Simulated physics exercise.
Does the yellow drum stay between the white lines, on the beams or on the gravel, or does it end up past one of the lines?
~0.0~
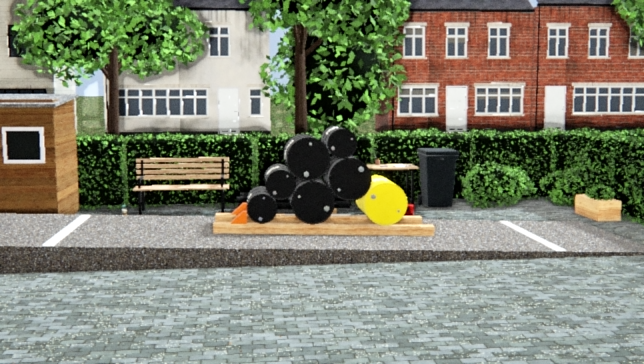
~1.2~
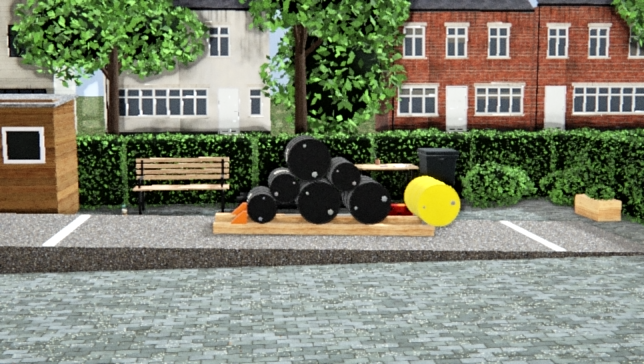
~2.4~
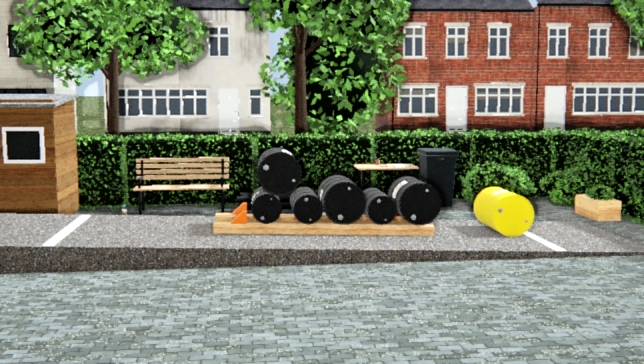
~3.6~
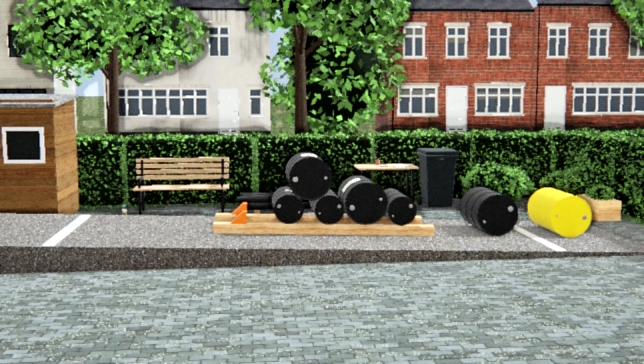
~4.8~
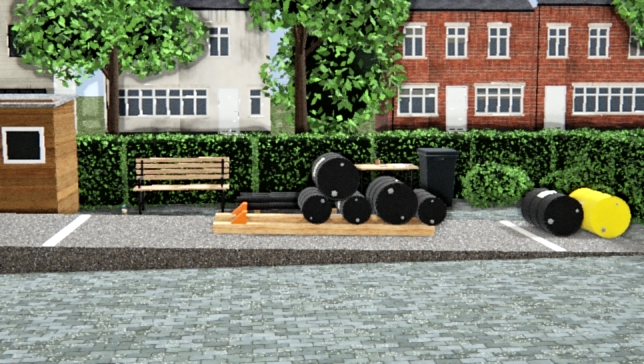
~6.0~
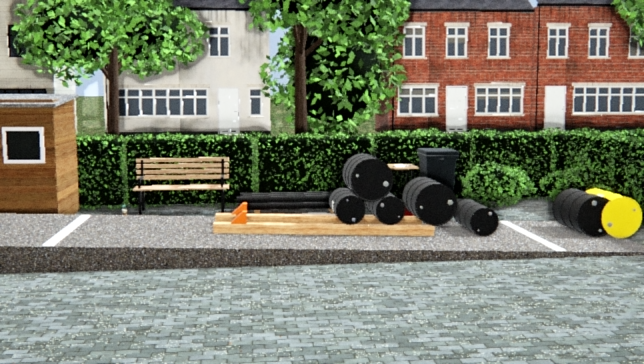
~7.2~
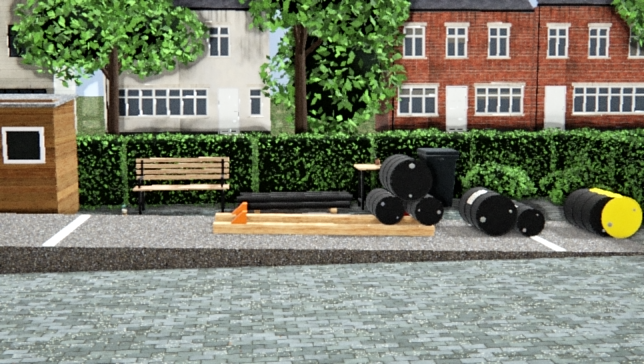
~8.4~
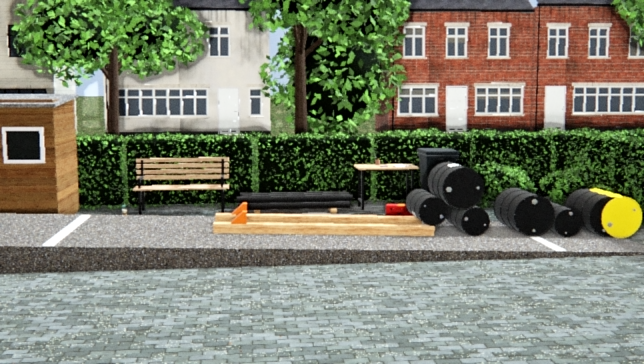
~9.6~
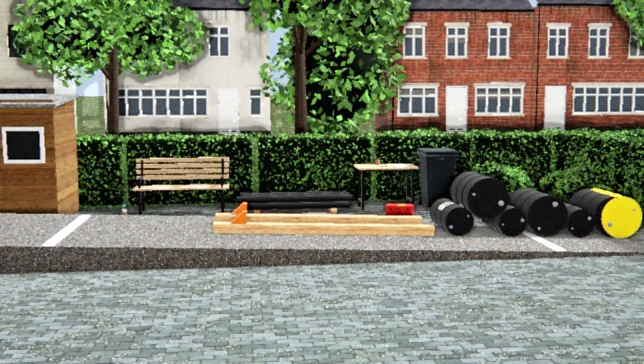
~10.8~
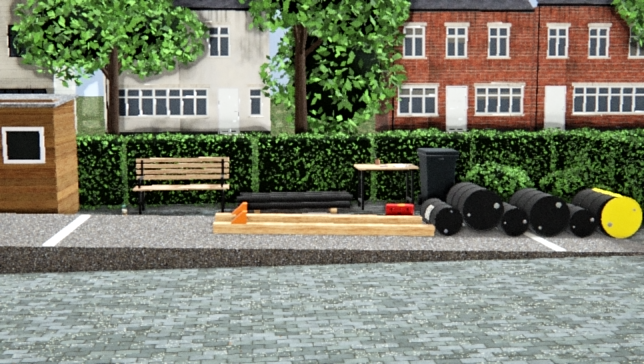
The yellow drum ends up past a line, resting beyond the white line on the right.
